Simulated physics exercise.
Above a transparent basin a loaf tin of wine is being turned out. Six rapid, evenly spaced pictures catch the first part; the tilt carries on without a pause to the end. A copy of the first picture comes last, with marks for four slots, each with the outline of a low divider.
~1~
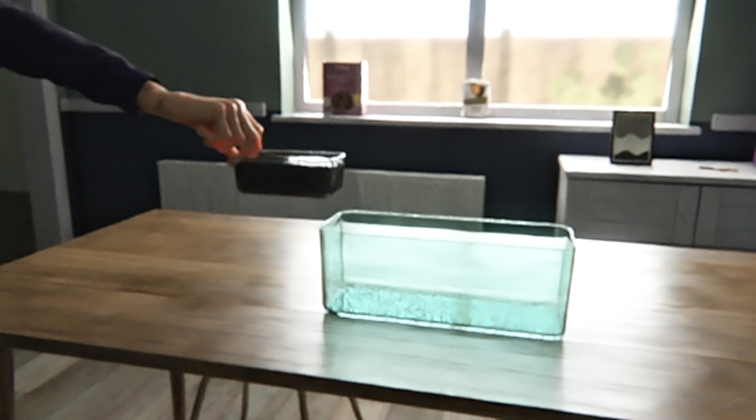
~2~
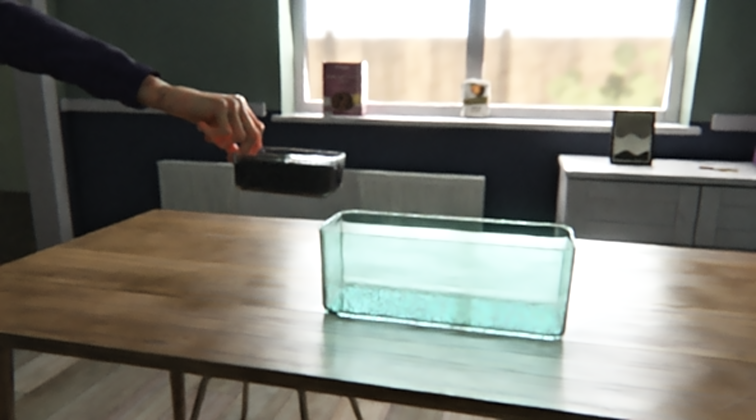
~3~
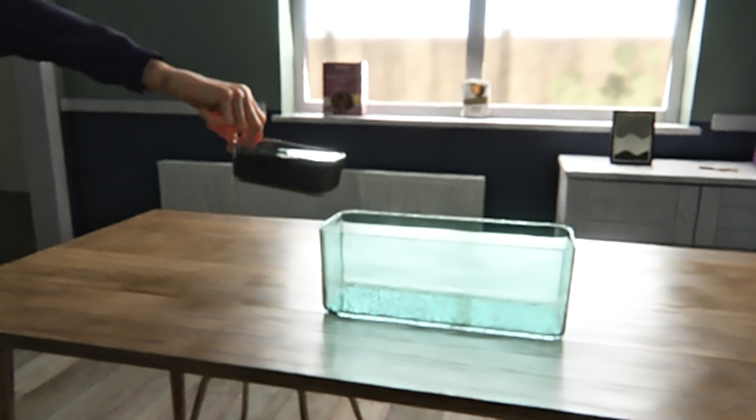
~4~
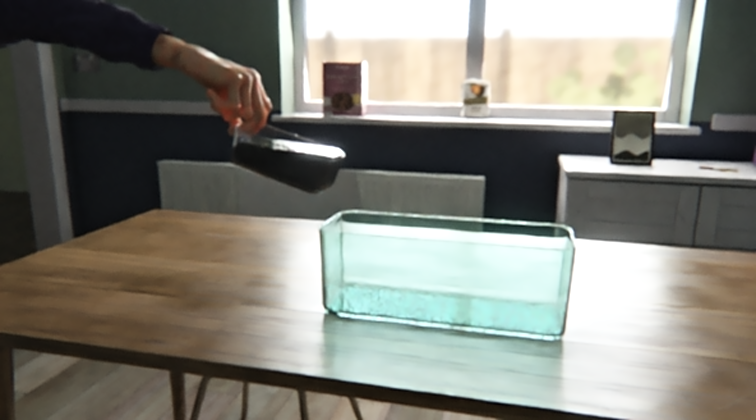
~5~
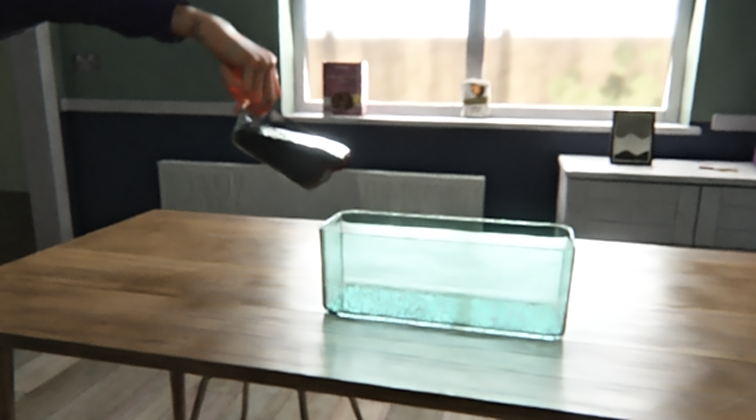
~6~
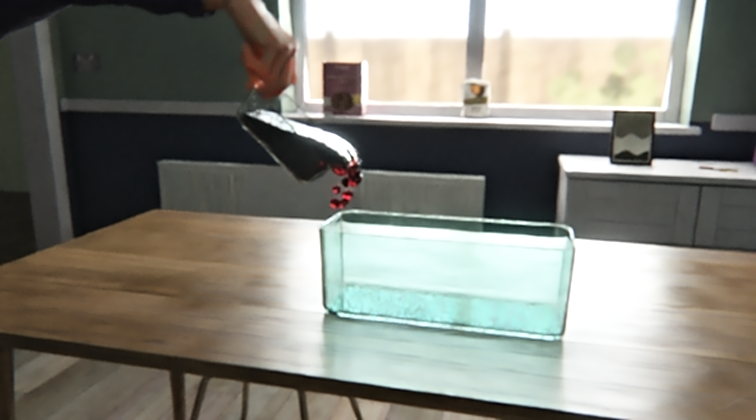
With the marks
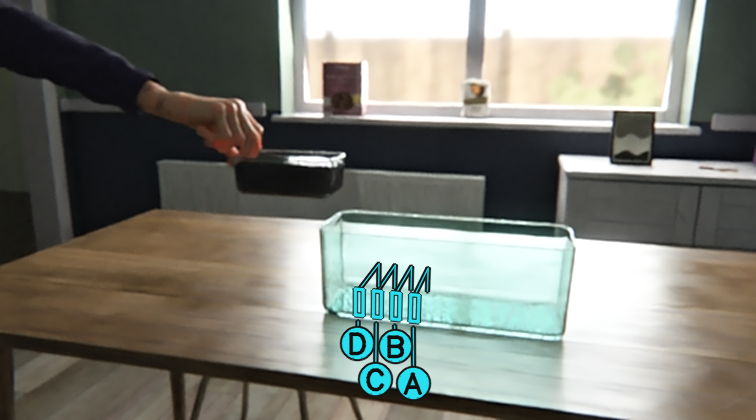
A hand reaching in from the upper left holds a dark loaf tin of wine above a pale turquoise, transparent basin on a wooden table, seen from slightly above in a dim room. Behind stand a bright window with small items on its sill, a radiator and a white cabinet. The camera stays still as the hand lifts and tilts the tin rightward, and red wine emerges in beads over its lip.
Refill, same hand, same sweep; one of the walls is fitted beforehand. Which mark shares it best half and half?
The best slot is A.
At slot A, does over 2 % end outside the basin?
Yes, it does.
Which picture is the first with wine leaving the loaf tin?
In picture 4.
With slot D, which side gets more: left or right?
More ends on the right.
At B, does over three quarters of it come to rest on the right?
No, it does not.
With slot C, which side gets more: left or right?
The right side.
In cyan, A at (413, 327); B at (394, 325); C at (376, 323); D at (358, 321).
With A, about 47 % ends left of the wall and 44 % right of it; 9 % is lost outside.
With B, about 22 % ends left of the wall and 70 % right of it; 9 % is lost outside.
With C, about 13 % ends left of the wall and 79 % right of it; 8 % is lost outside.
With D, about 10 % ends left of the wall and 82 % right of it; 8 % is lost outside.
